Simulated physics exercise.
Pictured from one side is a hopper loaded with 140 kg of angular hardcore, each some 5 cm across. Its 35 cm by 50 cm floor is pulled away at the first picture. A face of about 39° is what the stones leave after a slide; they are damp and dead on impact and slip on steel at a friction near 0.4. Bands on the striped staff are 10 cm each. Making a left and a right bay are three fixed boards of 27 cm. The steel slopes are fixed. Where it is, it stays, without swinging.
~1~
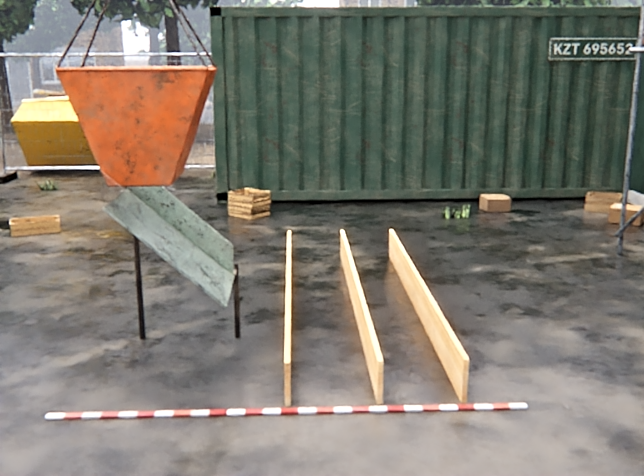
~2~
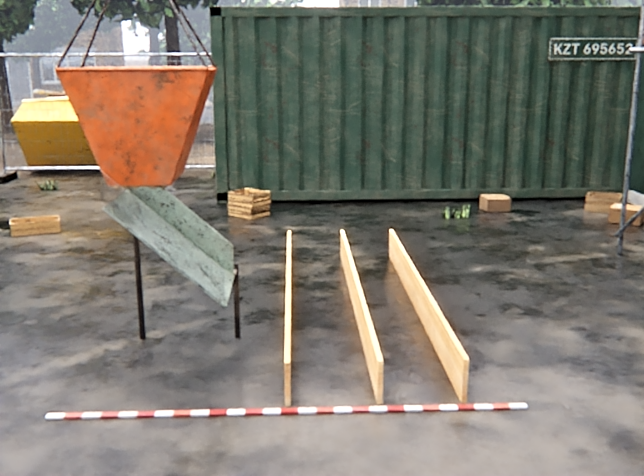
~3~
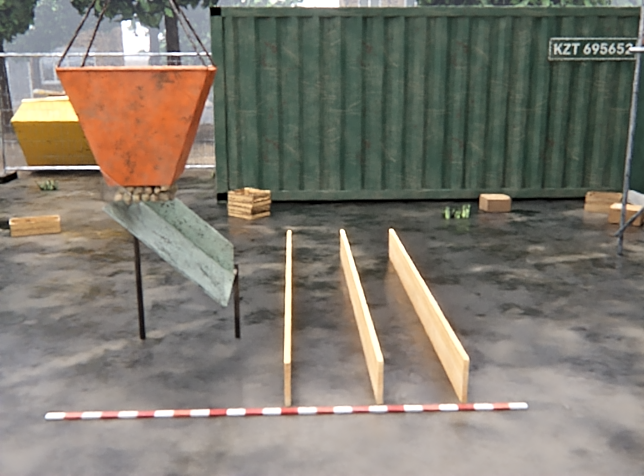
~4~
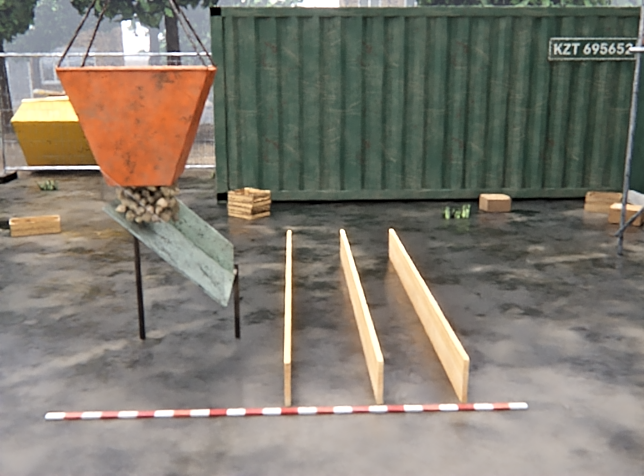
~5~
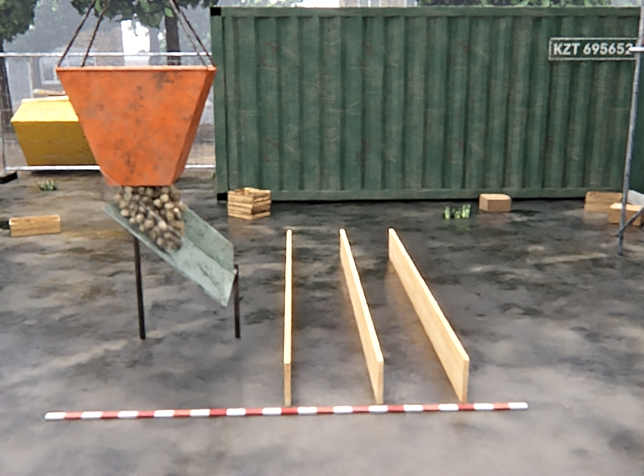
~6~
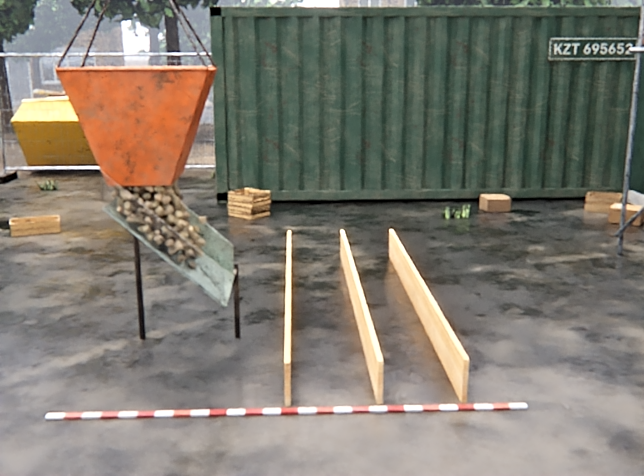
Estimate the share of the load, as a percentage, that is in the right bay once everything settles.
Roughly 0 per cent of the load ends up there.
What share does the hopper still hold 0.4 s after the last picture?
Still inside: Roughly 0 percent.
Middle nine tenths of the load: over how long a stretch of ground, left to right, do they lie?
Some 70 cm from left to right.
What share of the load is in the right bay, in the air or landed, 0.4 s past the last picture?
Around 0 per cent at that point.
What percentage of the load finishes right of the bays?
Near 0 per cent of the whole load.
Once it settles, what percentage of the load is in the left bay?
Around 10 in a hundred of the load.
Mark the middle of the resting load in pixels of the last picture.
Middle of load approx at pixel (263, 354).
Then, 0.4 s after the last picture, 2 % in the hopper, 65 % on the steel, 34 % falling or lying left of the bays; the stones farthest right are at (283, 347).
Then, 0.8 s after the last picture, 0 % in the hopper, 18 % on the steel, 77 % falling or lying left of the bays, 5 % falling or lying in the left bay; the stones farthest right are at (342, 350).
Then, 1.4 s after the last picture, 0 % in the hopper, 90 % falling or lying left of the bays, 10 % falling or lying in the left bay; the stones farthest right are at (363, 365).
Then, 2.3 s after the last picture, 0 % in the hopper, 90 % falling or lying left of the bays, 10 % falling or lying in the left bay; the stones farthest right are at (363, 365).
Then, 4.2 s after the last picture, 0 % in the hopper, 90 % left of the bays, 10 % in the left bay; the stones farthest right are at (363, 365).
